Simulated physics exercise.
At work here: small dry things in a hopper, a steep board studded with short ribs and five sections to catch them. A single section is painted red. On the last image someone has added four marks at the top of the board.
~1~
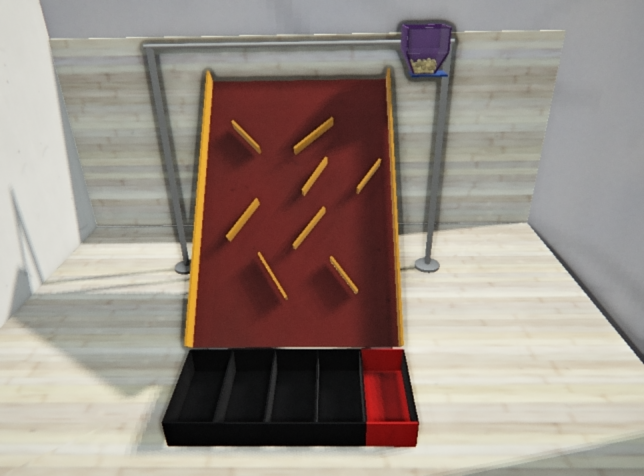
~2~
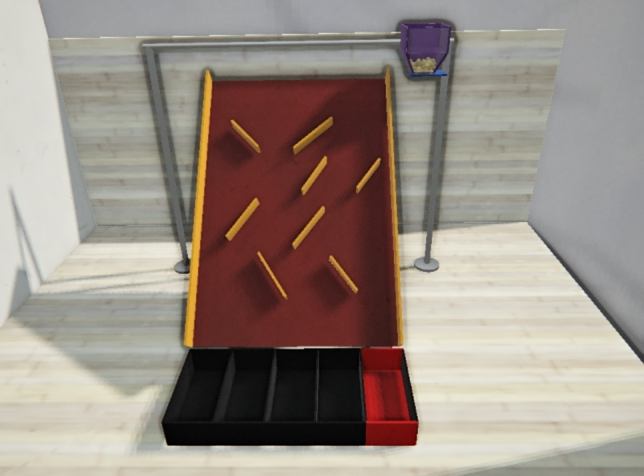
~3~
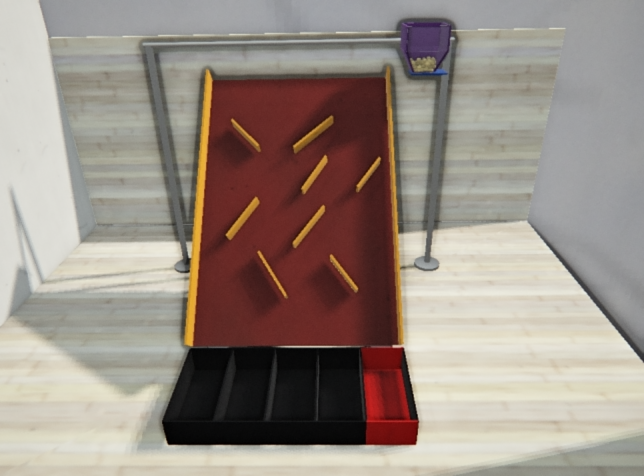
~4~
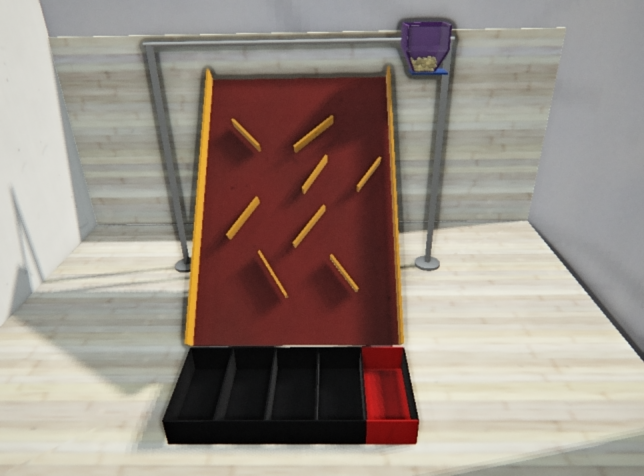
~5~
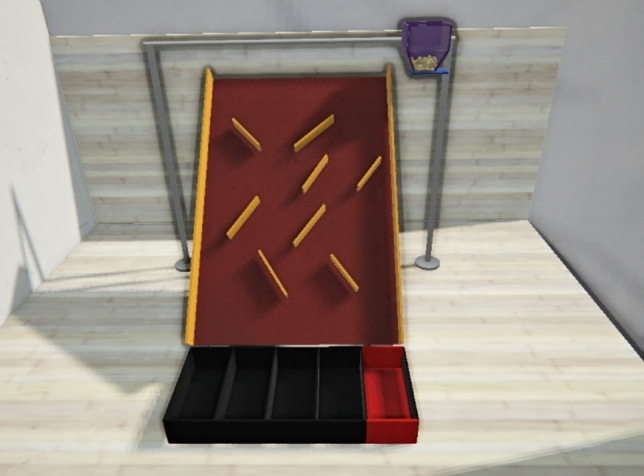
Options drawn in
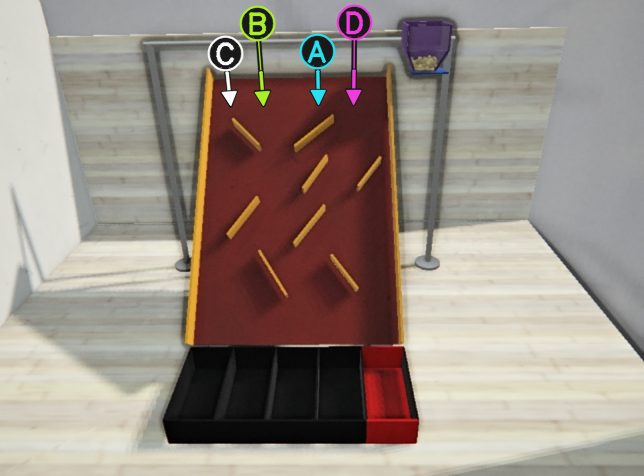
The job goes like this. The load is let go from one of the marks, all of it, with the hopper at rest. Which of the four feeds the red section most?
Best: D.
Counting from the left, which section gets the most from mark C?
The first.
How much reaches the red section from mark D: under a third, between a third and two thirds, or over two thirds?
Between a third and two thirds.
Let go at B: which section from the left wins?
It is the fourth one.
On the marked copy, mark A meets the board at (318, 99); mark B meets the board at (263, 100); mark C meets the board at (230, 100); mark D meets the board at (353, 99).
Choosing A, just a few in the red section, almost all in other sections.
Choosing B, not one piece in the red section, every piece in other sections.
Choosing C, not one piece in the red section, almost all in other sections.
Choosing D, roughly a third in the red section, roughly two thirds in other sections.
